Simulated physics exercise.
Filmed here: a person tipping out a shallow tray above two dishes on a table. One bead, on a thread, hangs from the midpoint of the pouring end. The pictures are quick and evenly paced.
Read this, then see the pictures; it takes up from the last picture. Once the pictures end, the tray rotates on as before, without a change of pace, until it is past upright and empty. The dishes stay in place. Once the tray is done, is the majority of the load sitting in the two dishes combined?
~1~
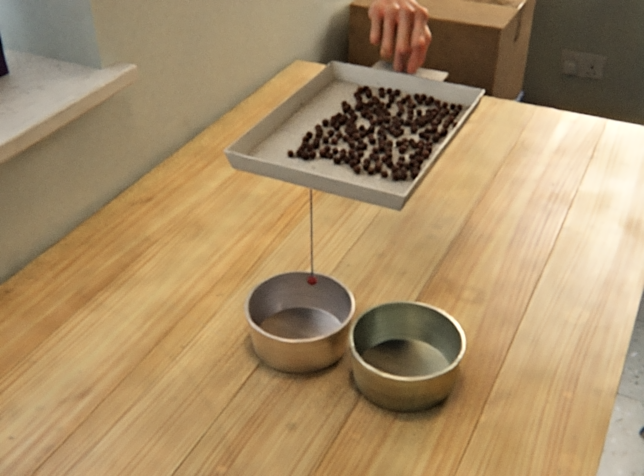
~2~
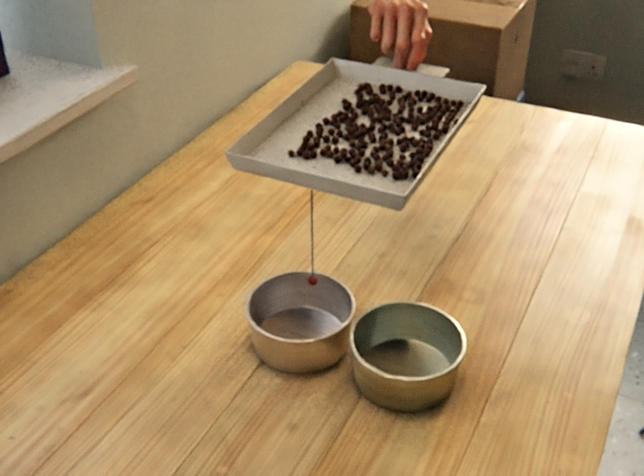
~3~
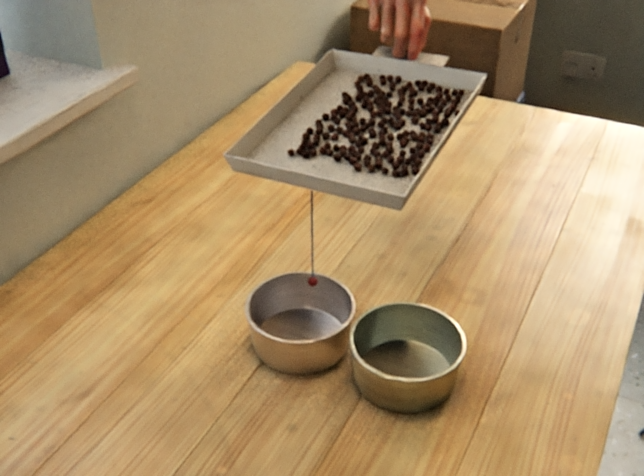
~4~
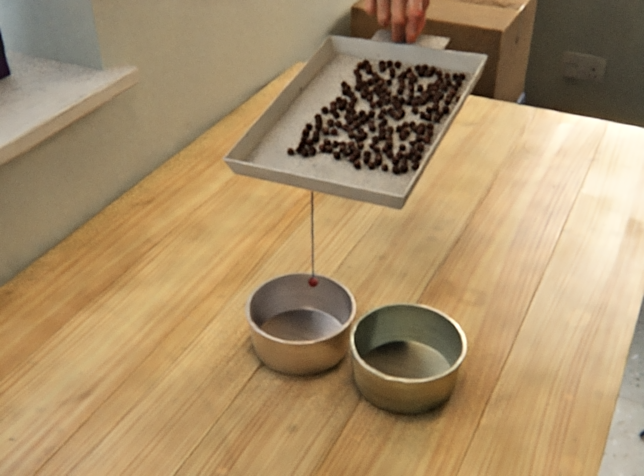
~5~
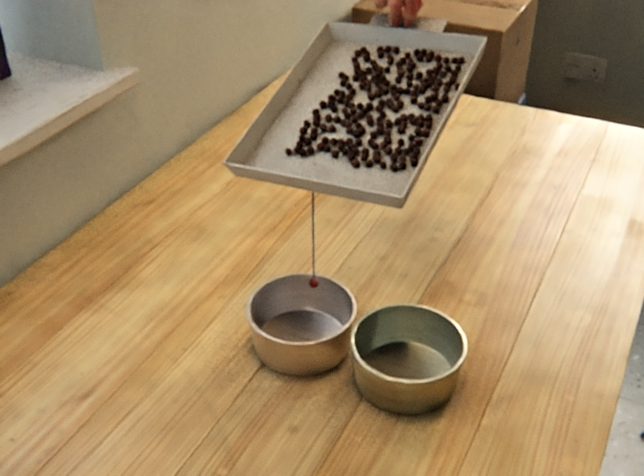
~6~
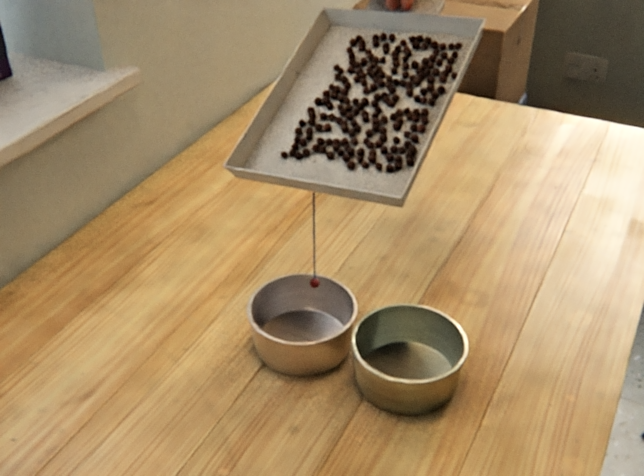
No, only a minority is there.
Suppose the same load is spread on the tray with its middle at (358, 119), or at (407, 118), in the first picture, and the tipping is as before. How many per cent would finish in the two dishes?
In order, about 30 and 30 in a hundred.
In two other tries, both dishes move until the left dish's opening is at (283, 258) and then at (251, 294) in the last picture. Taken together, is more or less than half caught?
Result, first setup: A minority share; second setup: A majority share.
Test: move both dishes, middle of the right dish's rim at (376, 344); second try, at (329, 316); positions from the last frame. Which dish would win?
First the left dish, then the left one.
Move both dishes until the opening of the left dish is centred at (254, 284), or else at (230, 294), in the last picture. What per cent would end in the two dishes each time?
First position: Some 80 %; second position: Some 90 %.
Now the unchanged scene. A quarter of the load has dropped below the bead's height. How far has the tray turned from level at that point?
I'd put it at about 80 degrees.
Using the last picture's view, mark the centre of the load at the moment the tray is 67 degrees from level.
In the last view the centre sits at roughly (274, 180).
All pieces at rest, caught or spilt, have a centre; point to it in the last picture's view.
Roughly pixel (234, 332).
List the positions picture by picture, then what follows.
Corners of the pouring end at (231, 150) and (401, 192), level; middle of the load at (383, 128), allspice berries; left dish at (275, 351); right dish at (384, 390); bead on its thread at (312, 280), in the first frame.
Corners of the pouring end at (232, 150) and (402, 192), level; middle of the load at (384, 126), in the second frame.
Corners of the pouring end at (231, 153) and (401, 192), tipped barely, lowest at the left corner; middle of the load at (384, 120), in the third frame.
Corners of the pouring end at (230, 156) and (400, 192), tipped a little, lowest at the left corner; middle of the load at (383, 111), in the fourth frame.
Corners of the pouring end at (230, 160) and (399, 192), tipped clearly, lowest at the left corner; middle of the load at (382, 103), in the fifth frame.
Corners of the pouring end at (230, 163) and (398, 192), tipped clearly, lowest at the left corner; middle of the load at (377, 97), all on the move; left dish at (277, 354); right dish at (387, 392), in the sixth frame.
Soon after the last picture, tray tipped steeply; most on the tray; a stray few in the left dish; about a quarter in the air.
A little later, tray tipped past a quarter turn; a small part on the tray; about a quarter in the left dish; about a third outside both; about a quarter in the air.
Later still, tray tipped past a quarter turn; about a third in the left dish; about two thirds outside both.
At rest, tray tipped past a quarter turn; none in the right dish; about a third in the left dish; about two thirds outside both.
